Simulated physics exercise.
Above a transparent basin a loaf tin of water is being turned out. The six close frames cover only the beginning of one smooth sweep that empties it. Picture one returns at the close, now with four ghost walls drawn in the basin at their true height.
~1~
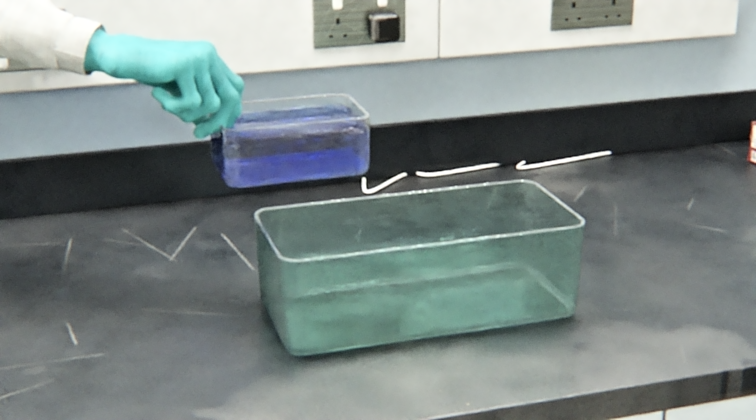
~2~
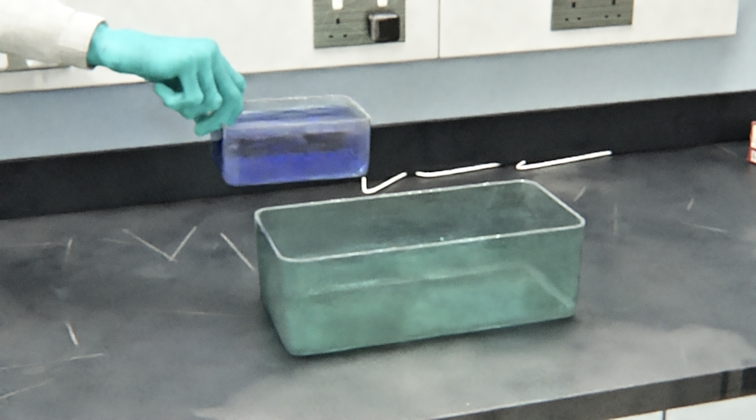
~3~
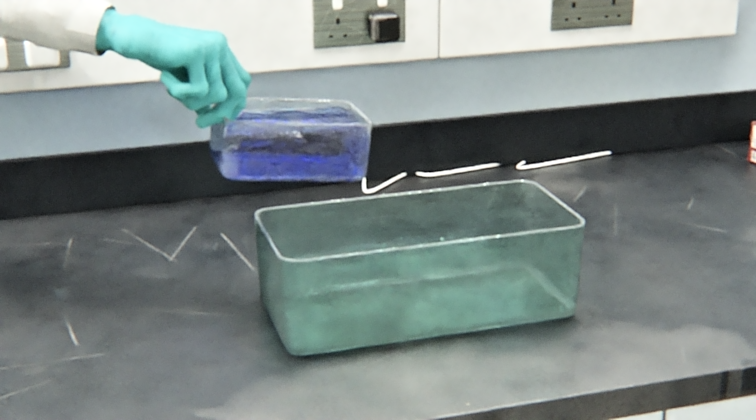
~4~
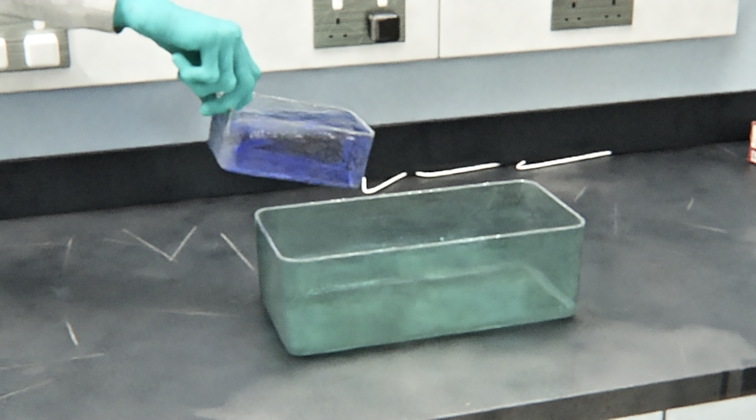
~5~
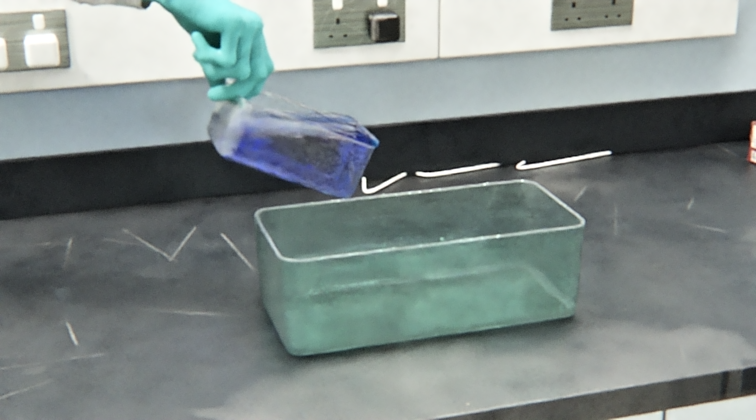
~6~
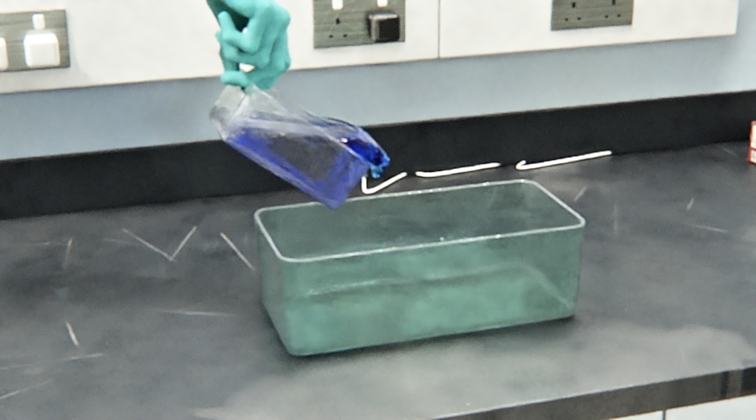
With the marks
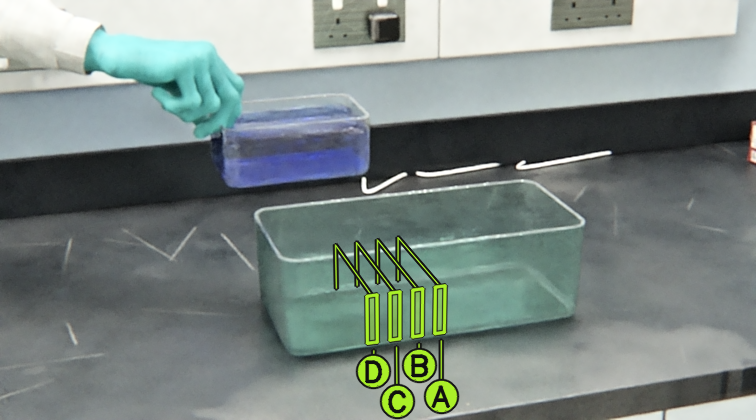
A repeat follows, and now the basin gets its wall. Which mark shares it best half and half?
Use slot B.
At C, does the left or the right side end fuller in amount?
The right side.
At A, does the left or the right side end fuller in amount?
The left one.
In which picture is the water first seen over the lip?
In picture 5.
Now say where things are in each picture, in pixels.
In the first picture, upright, lip at (357, 104); basin from (285, 354) to (575, 312); nothing has left yet.
In the second picture, upright, lip at (358, 106); nothing has left yet.
In the third picture, tipped about 7°, lip at (360, 112); nothing has left yet.
In the fourth picture, tipped about 15°, lip at (362, 122); nothing has left yet.
In the fifth picture, tipped about 25°, lip at (363, 135); water is over the lip, down to (363, 135).
In the sixth picture, tipped about 37°, lip at (360, 151); water is over the lip, down to (365, 174).
In lime, A at (441, 340); B at (419, 343); C at (396, 347); D at (373, 350).
If A is chosen, about 79 % ends left of the wall and 17 % right of it; 5 % is lost outside.
If B is chosen, about 46 % ends left of the wall and 51 % right of it; 3 % is lost outside.
If C is chosen, about 24 % ends left of the wall and 75 % right of it.
If D is chosen, about 14 % ends left of the wall and 86 % right of it.
